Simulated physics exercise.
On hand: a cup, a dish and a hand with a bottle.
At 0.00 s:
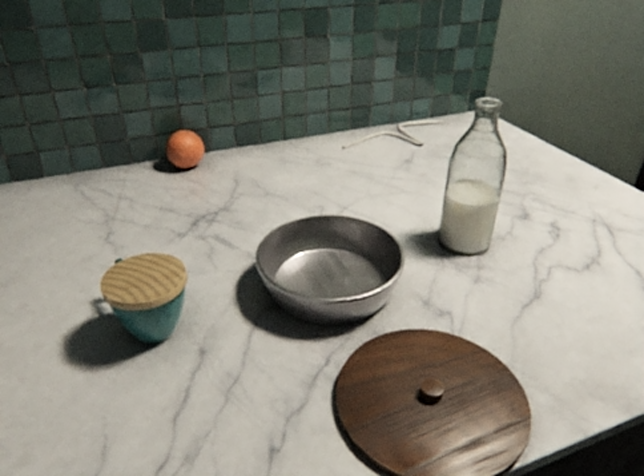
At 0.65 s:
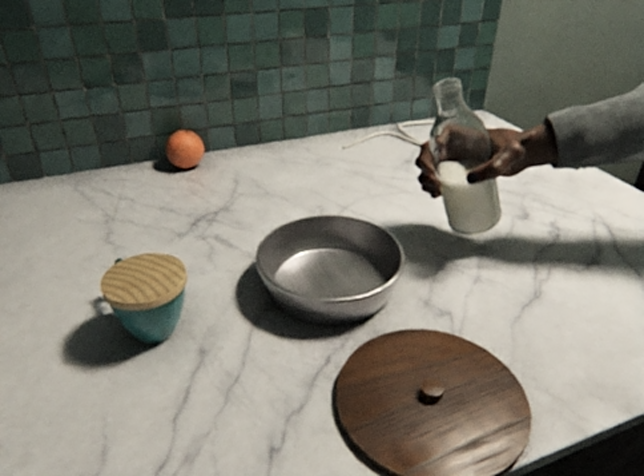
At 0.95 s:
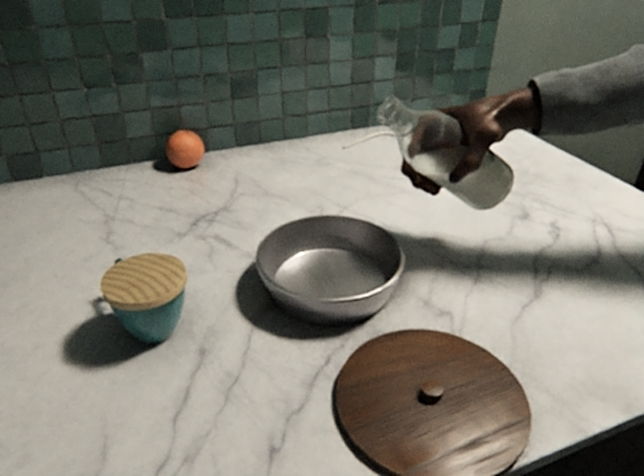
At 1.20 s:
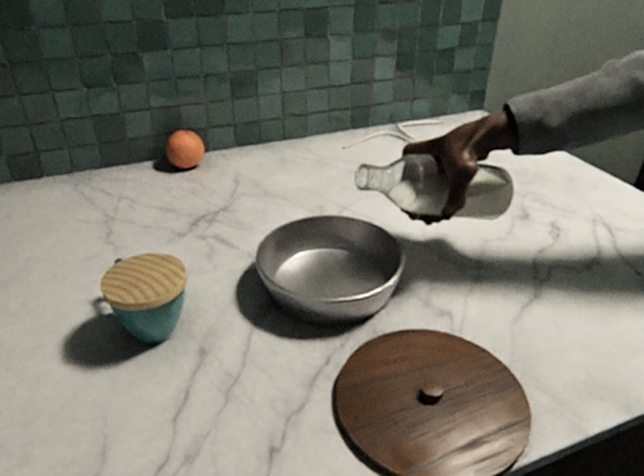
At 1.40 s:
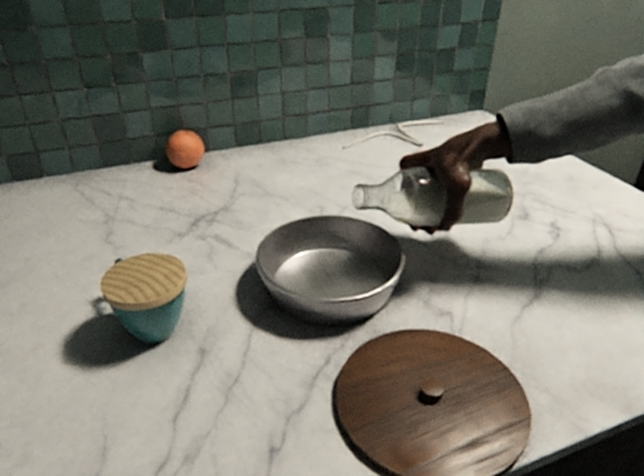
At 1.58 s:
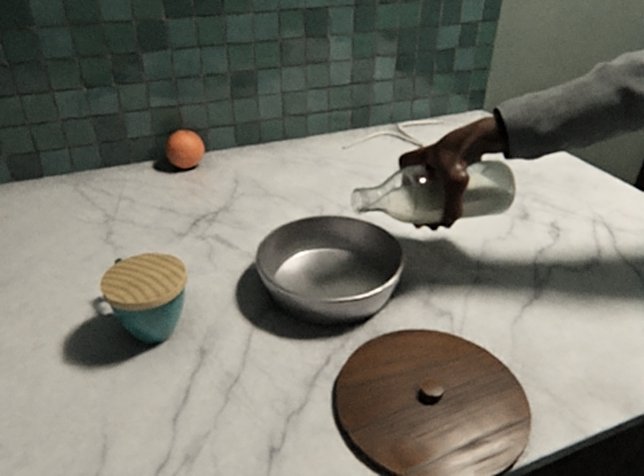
A hand in a gray sleeve lifted a glass bottle of milk off the marble counter, tilted it to the left, and held it nearly sideways near an open metal bowl.
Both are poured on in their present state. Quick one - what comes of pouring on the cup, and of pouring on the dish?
The cup gets nothing inside. The dish gets filled.
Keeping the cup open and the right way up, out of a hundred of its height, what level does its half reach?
About 75 percent of its height.
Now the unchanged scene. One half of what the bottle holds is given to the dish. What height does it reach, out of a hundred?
It comes up to around 20 percent.
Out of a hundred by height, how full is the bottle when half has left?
I'd put the level around 20 percent of the height.
Around 2.3 s, the milk goes into the dish.
Around 3.2 s, it hits the lid of the cup and runs off.
Around 4.6 s, the dish has its share inside; the cup is empty, in a puddle.
